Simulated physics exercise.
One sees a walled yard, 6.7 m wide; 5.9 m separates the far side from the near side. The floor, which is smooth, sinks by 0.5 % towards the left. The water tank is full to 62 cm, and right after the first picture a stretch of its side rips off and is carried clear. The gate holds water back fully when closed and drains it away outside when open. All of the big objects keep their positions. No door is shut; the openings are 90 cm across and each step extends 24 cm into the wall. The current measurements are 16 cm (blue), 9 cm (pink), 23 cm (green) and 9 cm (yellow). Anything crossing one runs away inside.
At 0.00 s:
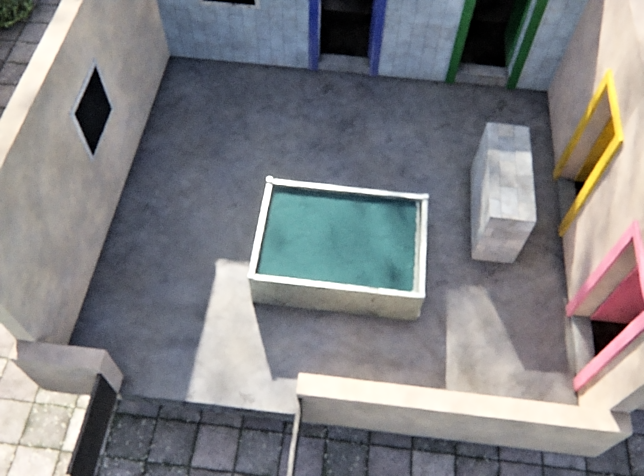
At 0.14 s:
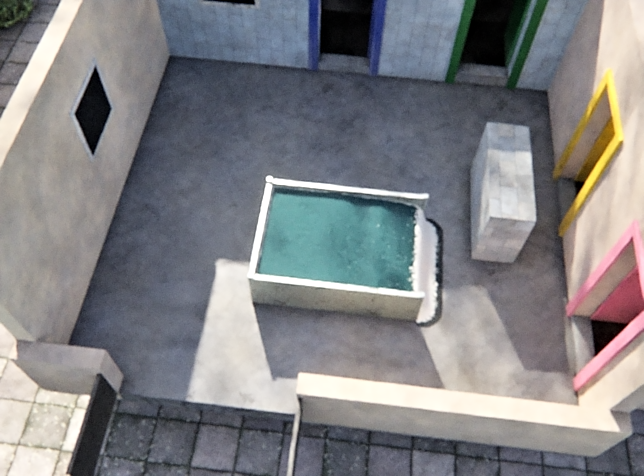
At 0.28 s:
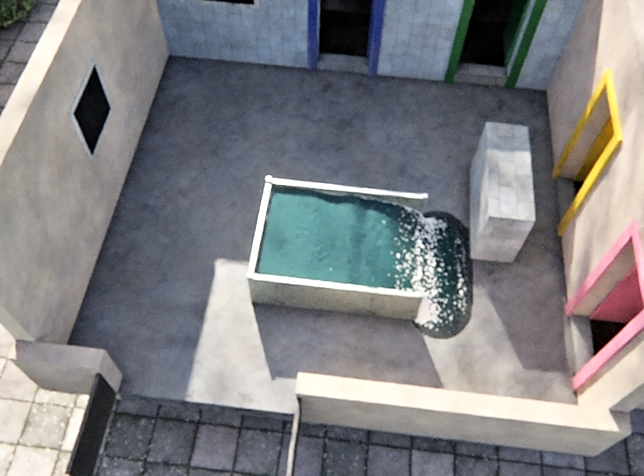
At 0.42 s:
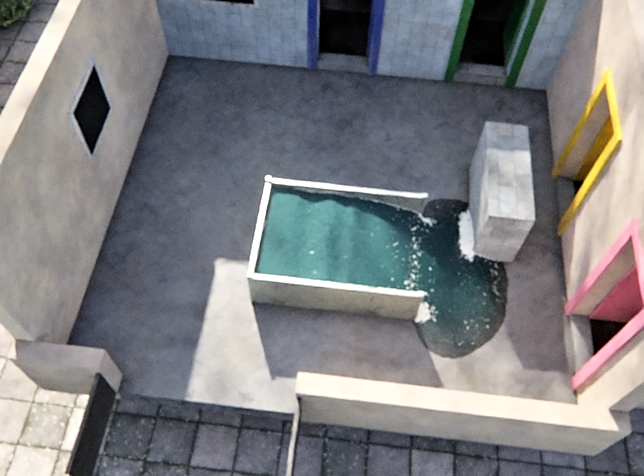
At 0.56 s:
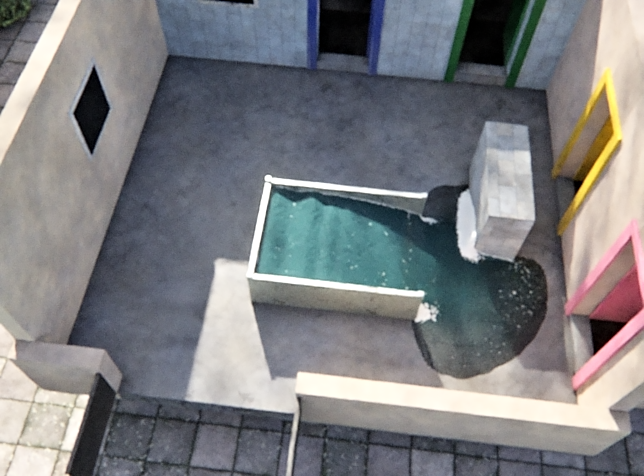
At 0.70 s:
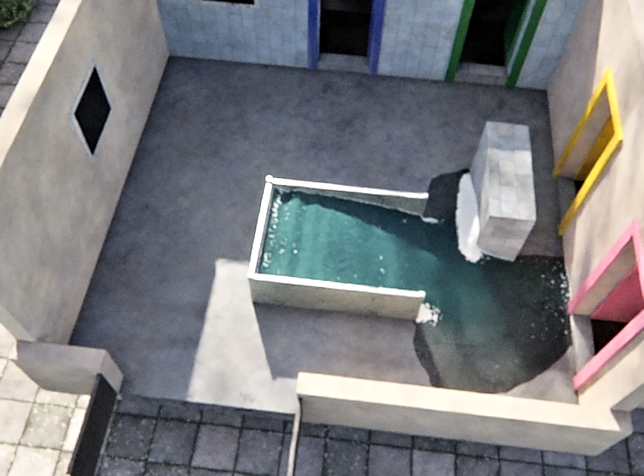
In the video, a rectangular tank of still green water stands in a walled yard until its right side opens and water pours out, spreading across the grey floor, around a pale block and toward the pink-framed doorway.
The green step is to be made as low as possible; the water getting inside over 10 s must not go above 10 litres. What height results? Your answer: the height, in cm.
It would have to be roughly 11 cm high.
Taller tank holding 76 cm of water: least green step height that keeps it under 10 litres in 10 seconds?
You'd need a step of close to 14.5 cm.
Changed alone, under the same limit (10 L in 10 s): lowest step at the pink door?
The pink door needs around 28 cm.
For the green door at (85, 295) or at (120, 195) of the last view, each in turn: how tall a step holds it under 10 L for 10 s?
Around 8.0 and 6.0 cm respectively.
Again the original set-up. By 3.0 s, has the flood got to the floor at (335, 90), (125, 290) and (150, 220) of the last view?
In the order asked: Soaked, untouched, untouched.
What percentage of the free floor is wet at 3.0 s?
I'd say near 45 percent is wet.
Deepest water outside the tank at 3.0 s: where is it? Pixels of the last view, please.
Near pixel (580, 428).
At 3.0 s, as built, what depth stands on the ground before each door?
In cm - blue: 10, pink: 23, green: 14, yellow: 5.
After 1.4 s water covers 20 % of the floor, deepest (40 cm) near (463, 245); it has not reached the green door.
After 3.0 s water covers 45 % of the floor, deepest (30 cm) near (580, 428); 14 cm at the green door, 0 litres in over its 23 cm step.
After 10.0 s water covers 95 % of the floor, deepest (10 cm) near (144, 128); 5 cm at the green door, 0 litres in over its 23 cm step.
At the green door as built, the water arrived by 1.9 s and peaked near 16 cm at 3.2 s.
Run again over the same 10 s with other heights there, 21 litres in over 9.5 cm, 3 litres over 13 cm. The limit of 10 litres is kept from about 11 cm up.
